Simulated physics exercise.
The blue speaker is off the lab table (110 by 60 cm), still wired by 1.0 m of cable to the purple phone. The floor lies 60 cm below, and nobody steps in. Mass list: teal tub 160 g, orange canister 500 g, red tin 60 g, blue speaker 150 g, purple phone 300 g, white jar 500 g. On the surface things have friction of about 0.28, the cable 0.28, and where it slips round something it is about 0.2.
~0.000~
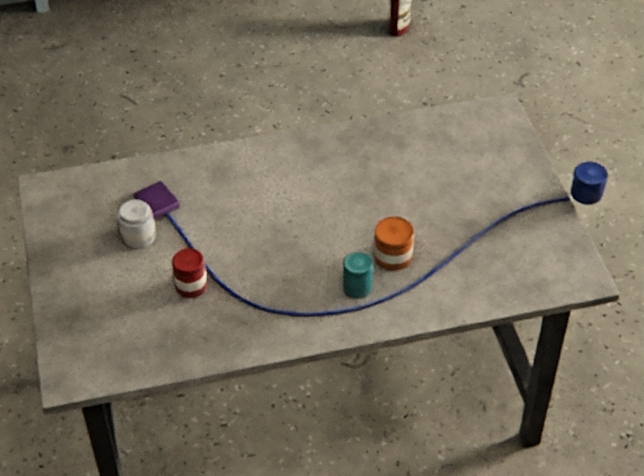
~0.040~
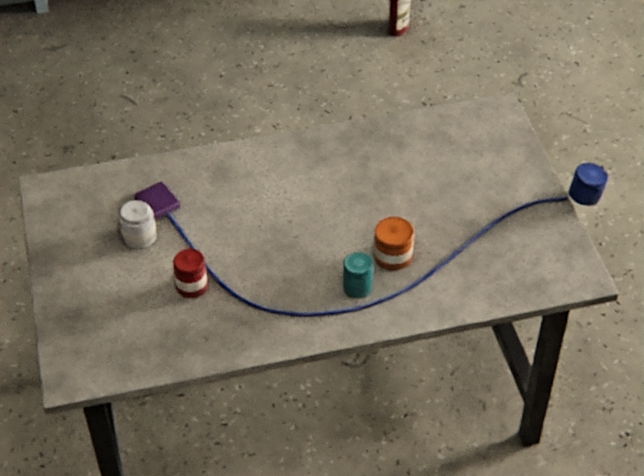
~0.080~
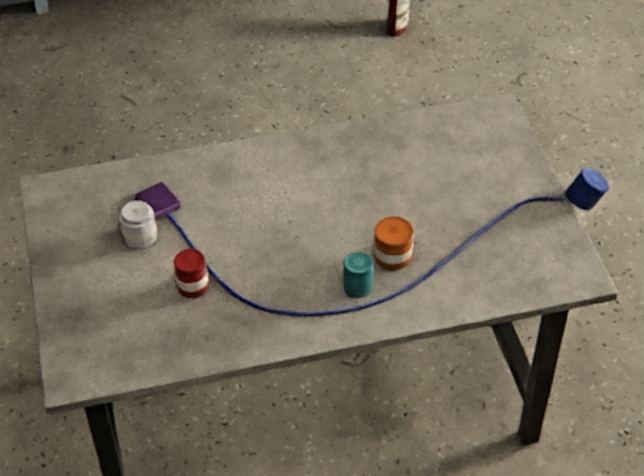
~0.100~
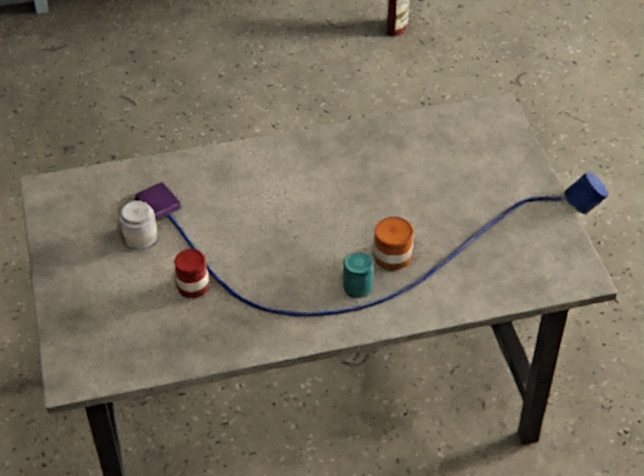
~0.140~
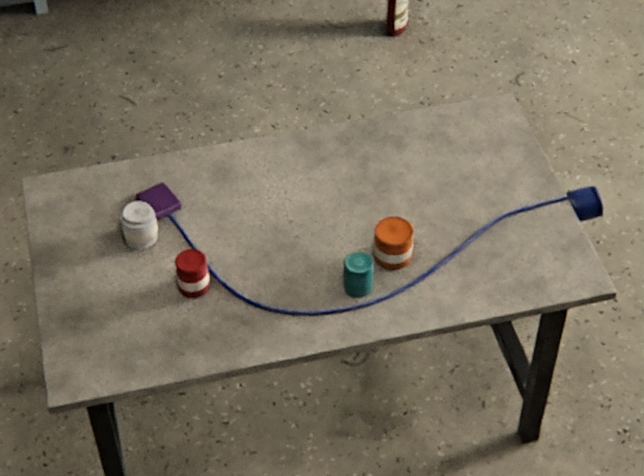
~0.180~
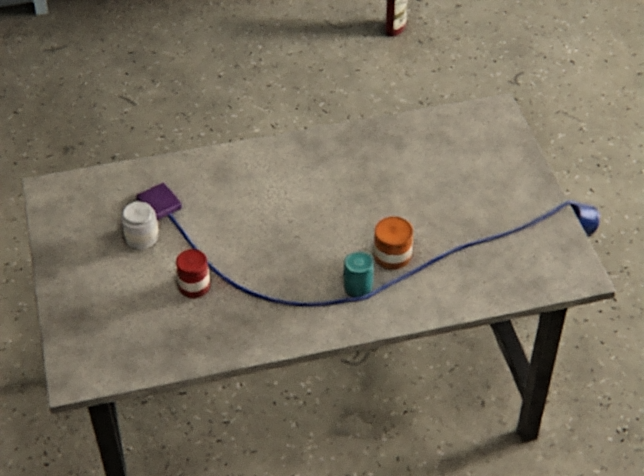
The blue speaker tips over and drops past the table's right edge, straightening the trailing cable.
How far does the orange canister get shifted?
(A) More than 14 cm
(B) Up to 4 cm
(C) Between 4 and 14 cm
Option B: Up to 4 cm.
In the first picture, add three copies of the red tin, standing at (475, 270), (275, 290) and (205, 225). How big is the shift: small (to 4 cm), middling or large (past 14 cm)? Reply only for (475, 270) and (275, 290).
The first would move just a bit, and the second would move a long way.
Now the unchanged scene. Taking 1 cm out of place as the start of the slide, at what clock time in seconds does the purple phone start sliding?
For the purple phone, around 0.28 seconds.
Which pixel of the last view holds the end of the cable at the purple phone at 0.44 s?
Approximate position: (195, 214).
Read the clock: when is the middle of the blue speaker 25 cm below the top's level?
It gets there at roughly 0.55 s.
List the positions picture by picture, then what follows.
Orange canister (394, 230); cable runs through (526, 208) (452, 257) (261, 307), in the first picture.
Blue speaker (591, 174); cable runs through (523, 207), in the second picture.
Blue speaker (587, 189); cable runs through (519, 204) (368, 305), in the third picture.
Blue speaker (587, 193); cable runs through (519, 204) (368, 305), in the fourth picture.
Blue speaker (584, 204); cable runs through (526, 209), in the fifth picture.
Orange canister (394, 230); cable runs through (549, 214) (461, 247) (272, 300), in the sixth picture.
By 0.4 s, the cable's tail end at (195, 214); blue speaker over the edge, teal tub 10 cm off its start, purple phone 4 cm off its start.
By 0.7 s, the cable's tail end at (212, 217); teal tub 11 cm off its start, blue speaker over the edge, purple phone 8 cm off its start.
By 0.9 s, the cable's tail end at (219, 219); teal tub 11 cm off its start at (357, 218), purple phone 9 cm off its start at (200, 210), blue speaker over the edge.
By 1.2 s, the cable's tail end at (224, 221); teal tub 11 cm off its start, purple phone 11 cm off its start, blue speaker over the edge.
By 2.4 s, the cable's tail end at (224, 221); orange canister 0 cm off its start at (395, 228), teal tub 11 cm off its start at (357, 218), purple phone 11 cm off its start at (206, 211), blue speaker over the edge.
